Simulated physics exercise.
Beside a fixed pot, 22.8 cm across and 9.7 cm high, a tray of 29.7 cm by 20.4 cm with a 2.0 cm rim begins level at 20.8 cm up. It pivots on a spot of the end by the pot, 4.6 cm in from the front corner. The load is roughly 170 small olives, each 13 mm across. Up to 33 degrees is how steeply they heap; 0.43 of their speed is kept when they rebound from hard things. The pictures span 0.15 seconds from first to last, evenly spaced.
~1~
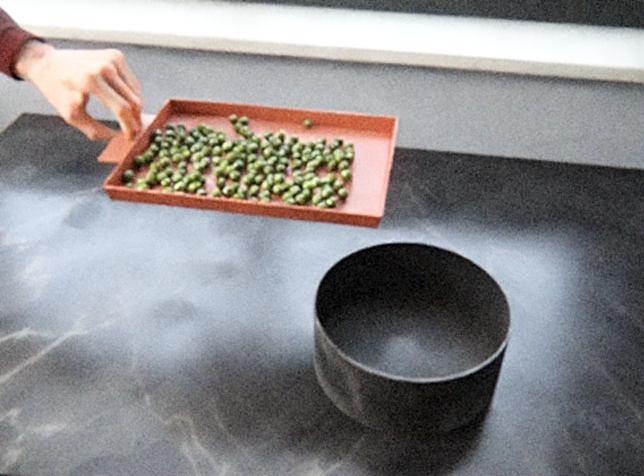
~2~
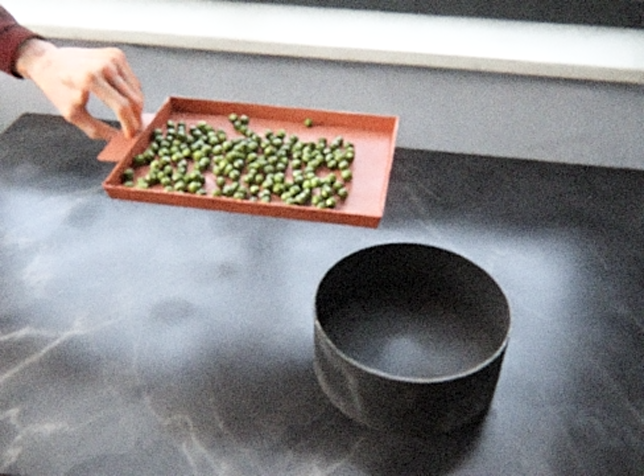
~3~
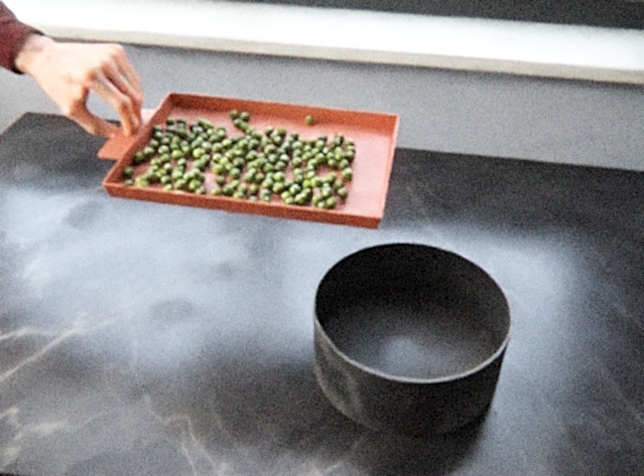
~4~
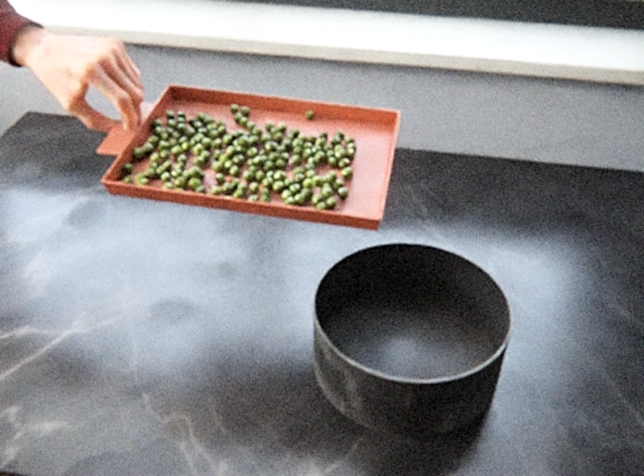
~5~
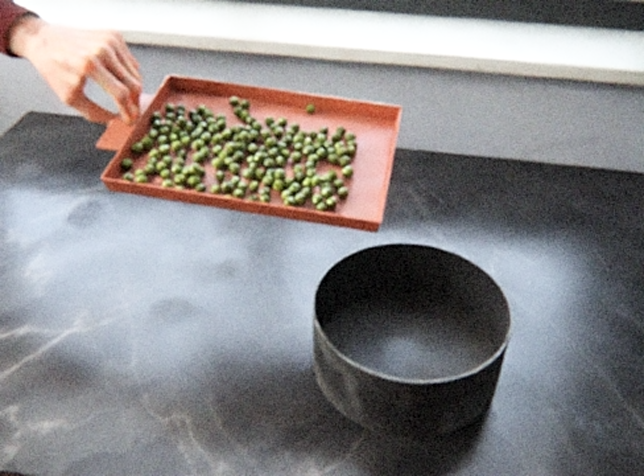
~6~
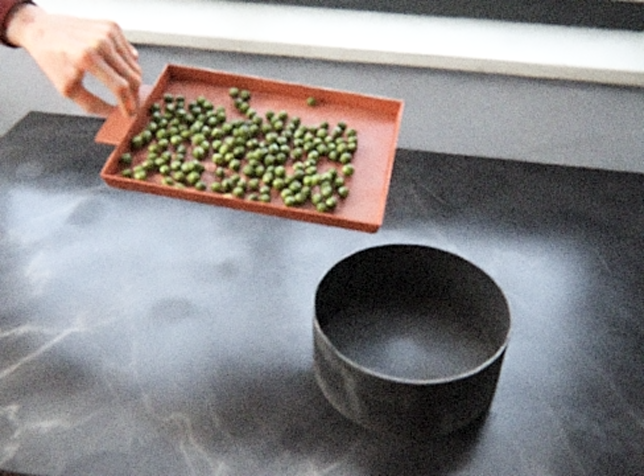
The clip opens on a hand at the left holding a level reddish-orange tray of small green olives above a dark marbled surface, with an empty black pot at the right. The tray stays nearly still, then its handle end rises slightly, tilting it gently toward the right while the olives keep their places.
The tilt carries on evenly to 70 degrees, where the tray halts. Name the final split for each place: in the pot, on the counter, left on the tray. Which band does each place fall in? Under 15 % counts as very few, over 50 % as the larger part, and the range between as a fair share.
Pot: Very few. Counter: Very few. Tray: The larger part.
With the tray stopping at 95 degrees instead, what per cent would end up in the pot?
Roughly 40 %.
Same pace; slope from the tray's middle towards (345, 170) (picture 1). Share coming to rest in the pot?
Something like 30 in a hundred.
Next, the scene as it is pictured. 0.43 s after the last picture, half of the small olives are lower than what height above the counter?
I'd say near 26 cm.
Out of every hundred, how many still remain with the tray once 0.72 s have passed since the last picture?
Some 95 per cent of the load.
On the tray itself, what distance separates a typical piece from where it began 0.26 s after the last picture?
By then it sits near 3 cm from where it began.
Then, 0.26 s after the last picture, tilt 41 degrees; the tray holds 100 %, the pot 0 %.
Then, 0.43 s after the last picture, tilt 61 degrees; the tray holds 100 %, the pot 0 %.
Then, 0.72 s after the last picture, tilt 70 degrees; the tray holds 95 %, the pot 0 %.
In the end, pot 5 %, counter 5 %, tray 95 %.
